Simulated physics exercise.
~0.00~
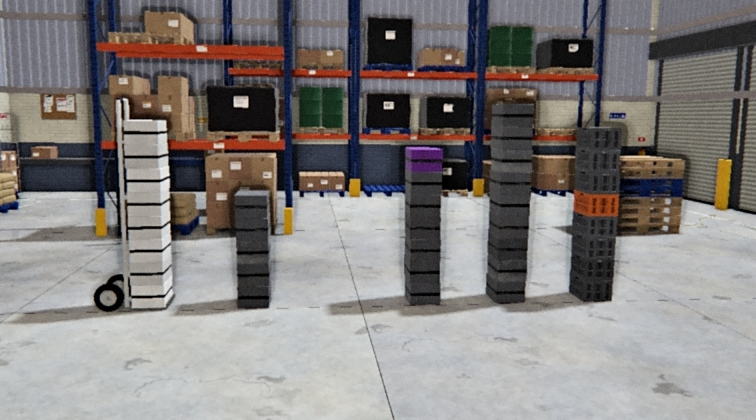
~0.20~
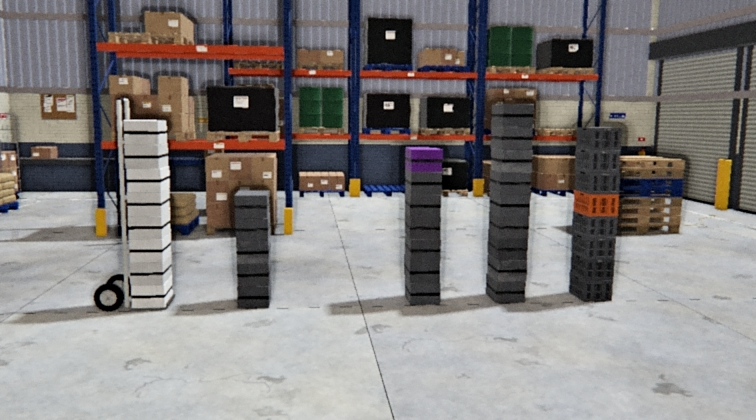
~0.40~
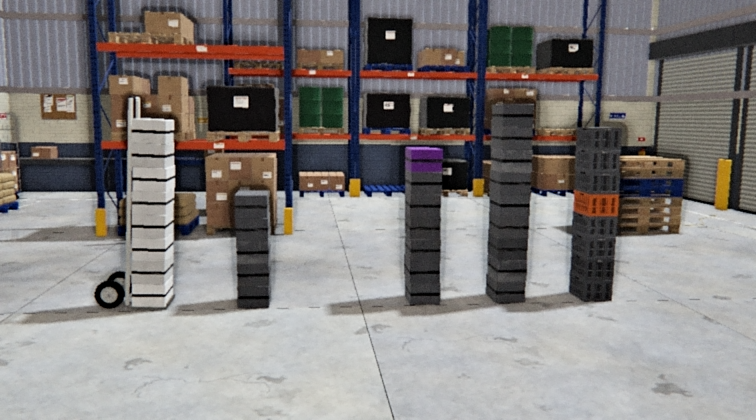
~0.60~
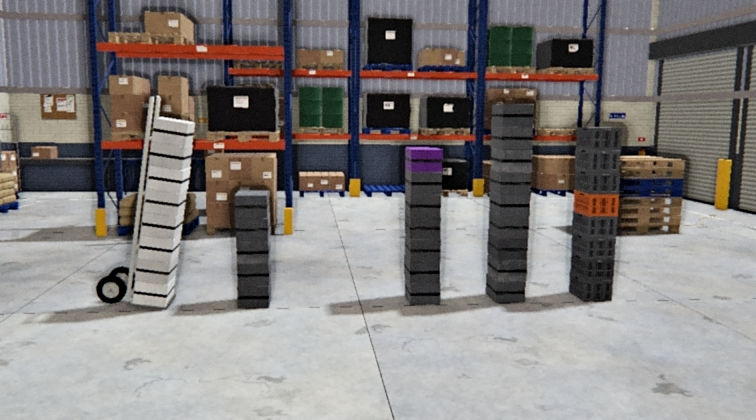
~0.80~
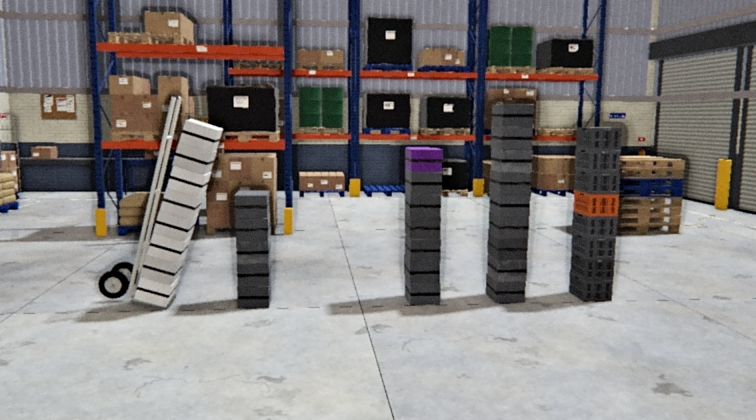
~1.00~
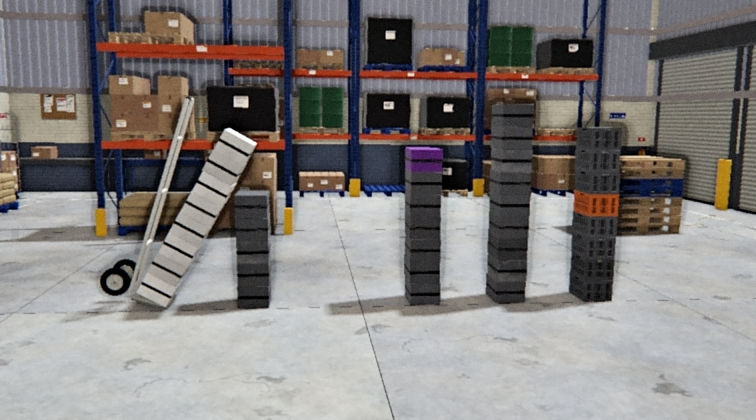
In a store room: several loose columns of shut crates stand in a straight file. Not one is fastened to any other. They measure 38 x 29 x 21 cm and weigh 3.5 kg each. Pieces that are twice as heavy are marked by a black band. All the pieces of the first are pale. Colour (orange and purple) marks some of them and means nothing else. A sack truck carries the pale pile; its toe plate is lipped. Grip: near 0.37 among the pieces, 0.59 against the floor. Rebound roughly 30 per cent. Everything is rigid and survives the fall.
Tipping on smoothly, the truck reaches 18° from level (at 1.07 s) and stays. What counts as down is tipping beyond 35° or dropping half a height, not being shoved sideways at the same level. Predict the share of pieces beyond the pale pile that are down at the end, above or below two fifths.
The share ends below two fifths.
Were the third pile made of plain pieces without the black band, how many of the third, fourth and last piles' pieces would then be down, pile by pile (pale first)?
In that case the third pile has 0 down, the fourth 0, the last 0.
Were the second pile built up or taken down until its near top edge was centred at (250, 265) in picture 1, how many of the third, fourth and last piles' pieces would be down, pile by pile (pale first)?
Pile by pile that makes third 0, fourth 0, last 0.
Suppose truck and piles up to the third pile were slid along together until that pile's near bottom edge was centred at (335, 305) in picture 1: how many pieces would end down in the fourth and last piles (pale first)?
Fourth 0, last 0.
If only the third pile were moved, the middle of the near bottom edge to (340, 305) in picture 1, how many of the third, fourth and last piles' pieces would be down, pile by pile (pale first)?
The third pile ends with 6 down, the fourth with 8, the last with 0.
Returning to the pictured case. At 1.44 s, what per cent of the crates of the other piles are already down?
0 percent by then.
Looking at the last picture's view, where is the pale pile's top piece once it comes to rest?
Somewhere about (396, 282).
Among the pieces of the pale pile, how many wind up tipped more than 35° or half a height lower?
Count: 7 pale pieces.
By 1.16 s, 8 of the pale pile down; none of the 29 other crates down, 2 disturbed.
By 1.44 s, 8 of the pale pile down; none of the 29 other crates down, 5 disturbed.
By 1.74 s, 8 of the pale pile down; 4 of the 29 other crates down.
By 2.24 s, 7 of the pale pile down; 4 of the 29 other crates down.
When it is over (3.9 s), 7 of the pale pile down; 4 of the 29 other crates down; purple crate moved 17 mm; orange crate unmoved. That is 14 per cent. In pixels of the last frame, middles, purple crate near (425, 160), orange crate near (595, 203).
